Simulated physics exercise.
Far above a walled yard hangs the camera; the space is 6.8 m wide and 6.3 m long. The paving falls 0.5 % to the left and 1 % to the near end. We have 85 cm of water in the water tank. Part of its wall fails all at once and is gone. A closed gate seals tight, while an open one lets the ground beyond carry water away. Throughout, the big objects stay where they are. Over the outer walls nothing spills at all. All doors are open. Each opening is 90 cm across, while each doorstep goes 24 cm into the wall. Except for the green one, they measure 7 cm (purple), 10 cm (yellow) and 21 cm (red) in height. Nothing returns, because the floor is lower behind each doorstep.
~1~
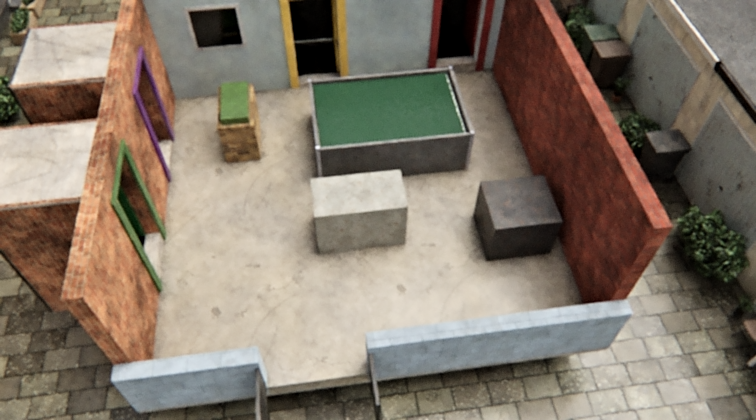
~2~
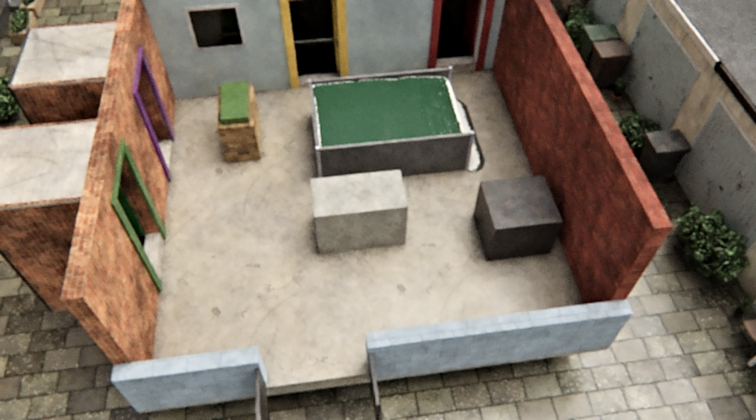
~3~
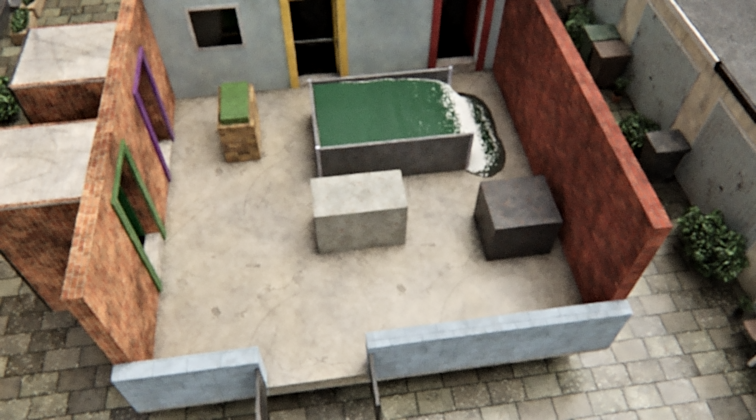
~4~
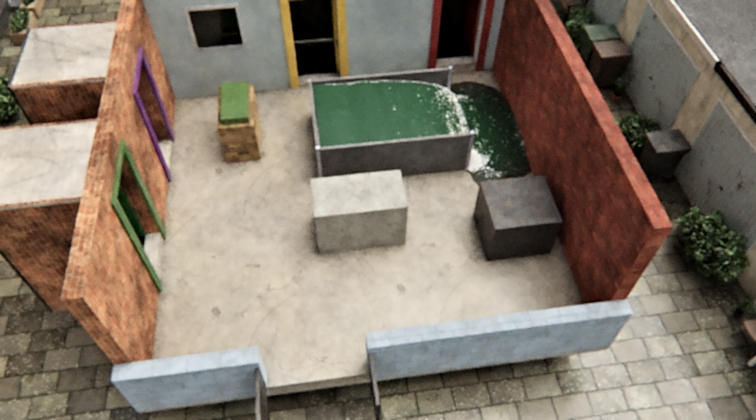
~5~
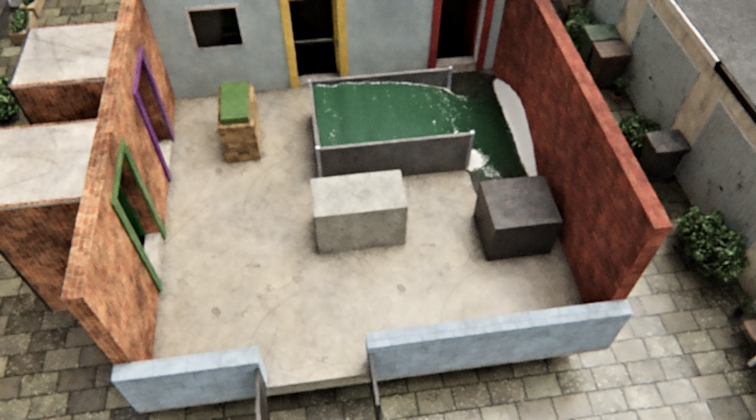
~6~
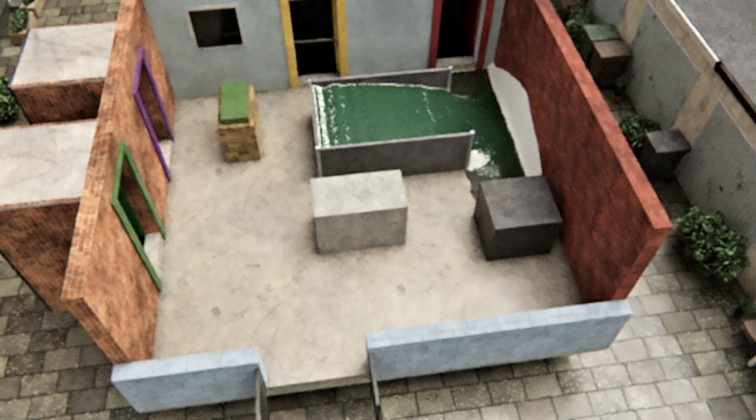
Green water pours out of the open right end of a grey-walled tank at the back of a walled yard, seen from high above by a still camera. A pale block and a dark block stand in front, a grass-topped brick stand at left, with purple, green, yellow and red doorways around. The water spreads foaming across the paving to the red wall and behind the dark block.
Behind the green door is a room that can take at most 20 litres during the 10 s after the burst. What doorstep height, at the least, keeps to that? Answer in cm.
I would say about 11.5 cm.
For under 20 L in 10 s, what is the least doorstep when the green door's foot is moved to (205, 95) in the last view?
Minimum: About 19 cm.
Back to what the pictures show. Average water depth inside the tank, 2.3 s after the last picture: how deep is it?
I'd put it at some 24 centimetres on average.
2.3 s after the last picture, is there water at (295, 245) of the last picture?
At that moment it's not yet touched.
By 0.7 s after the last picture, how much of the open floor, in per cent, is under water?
Wet share: Near 15 %.
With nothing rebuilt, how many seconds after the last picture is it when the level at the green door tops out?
I'd guess close to 4.5 seconds.
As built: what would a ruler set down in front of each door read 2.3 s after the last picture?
Depth (cm): Green 0 / purple 0 / yellow 5 / red 38.
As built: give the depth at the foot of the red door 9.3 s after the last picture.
Depth: Near 9.5 cm.
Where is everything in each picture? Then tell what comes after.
The water tank at (388, 109) is whole and still, 85 cm deep; the green door at (144, 227) is dry, in the first picture.
Water pours out at (456, 122) and has run 0.3 m, to (480, 159); about 12 cm deep outside, 85 cm at the back, in the second picture.
The front is at (501, 157), 0.8 m from the gap at (456, 125); 1.5 m2 of floor is wet, 85 cm left at the back, in the third picture.
The gap is at (456, 126), the front 1.3 m out at (503, 96); the back of the water tank holds 85 cm, in the fourth picture.
The gap is at (456, 127), the front 1.4 m out at (495, 77); the back of the water tank holds 84 cm, in the fifth picture.
The gap is at (455, 127), the front 1.7 m out at a hidden place; the back of the water tank holds 75 cm; the green door at (144, 227), 6.0 m from the gap, is still 5.8 m from the nearest water, in the sixth picture.
Then, 0.7 s after the last picture water covers 15 % of the floor, deepest (66 cm) near (488, 74); it has not reached the green door.
Then, 2.3 s after the last picture water covers 50 % of the floor, deepest (43 cm) near (519, 205); it has not reached the green door.
Then, 9.3 s after the last picture water covers 95 % of the floor, deepest (18 cm) near (167, 213); 15 cm at the green door, 0 litres in over its 24 cm doorstep.
At the green door as built, the water peaked near 16 cm, 4.5 s after the last picture.
Run again over the same 10 s with other heights there, 49 litres in over 9.5 cm, 7 litres over 13.5 cm. The limit of 20 litres is kept from about 11.5 cm up.
